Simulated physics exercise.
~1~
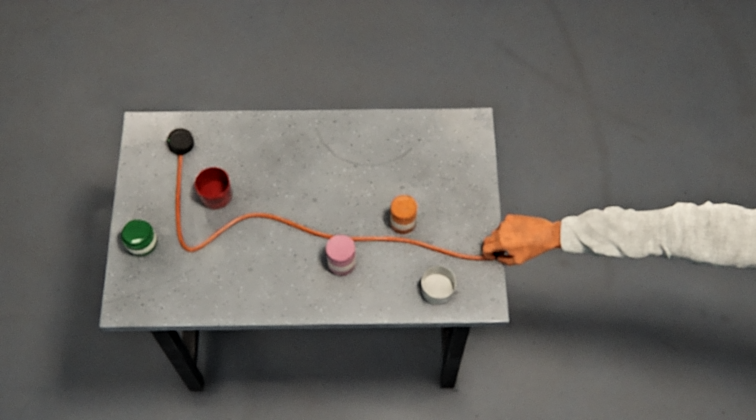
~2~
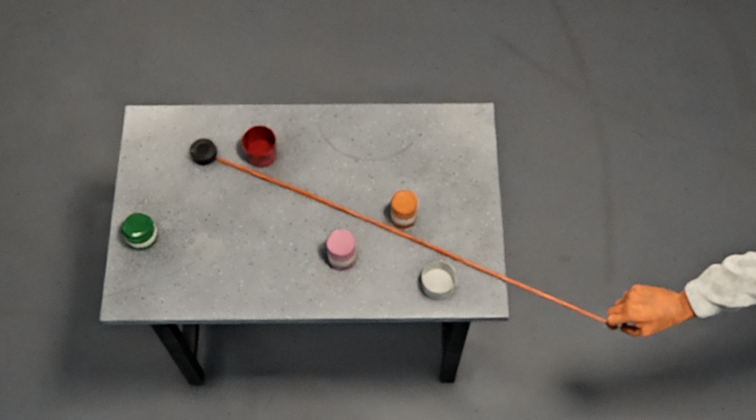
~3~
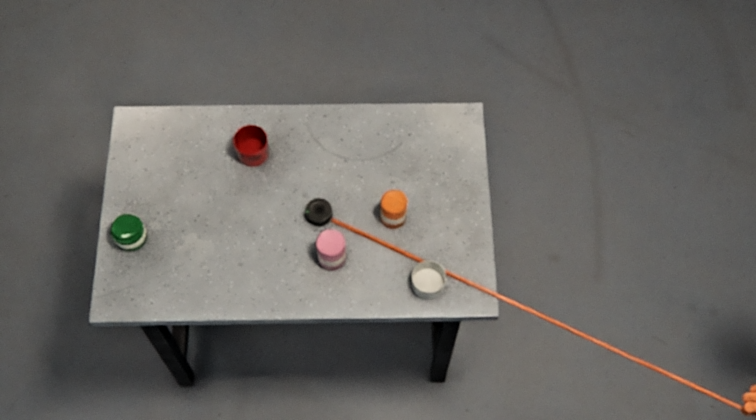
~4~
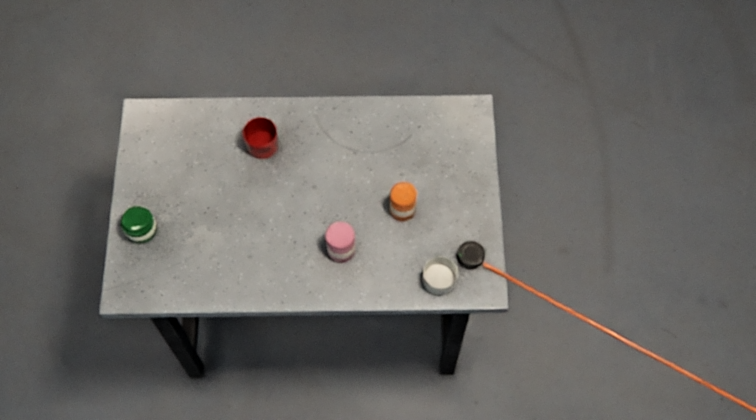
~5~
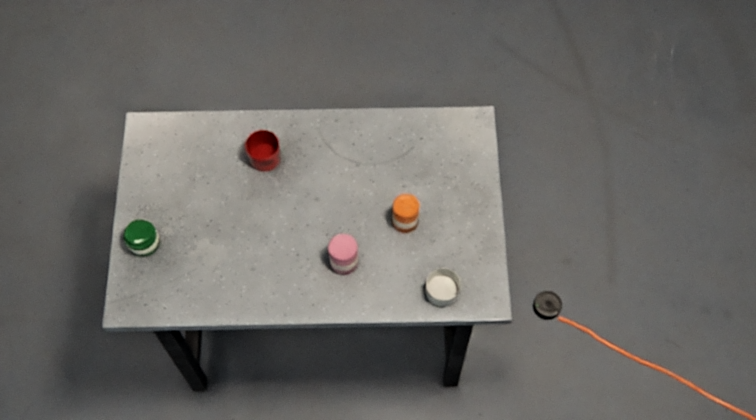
The clip opens on a gray table holding a black puck tied to an orange cord, which winds past a red mug and among a green jar, a pink tin, an orange tin and a white cup. A hand at the right edge draws the cord rightward, and as it straightens the red mug is shifted up and to the right. The puck then slides diagonally across the tabletop, passing between the pink and orange tins. It continues past the white cup to the right edge. Finally the puck leaves the table, trailing the cord, while the other containers remain in place.
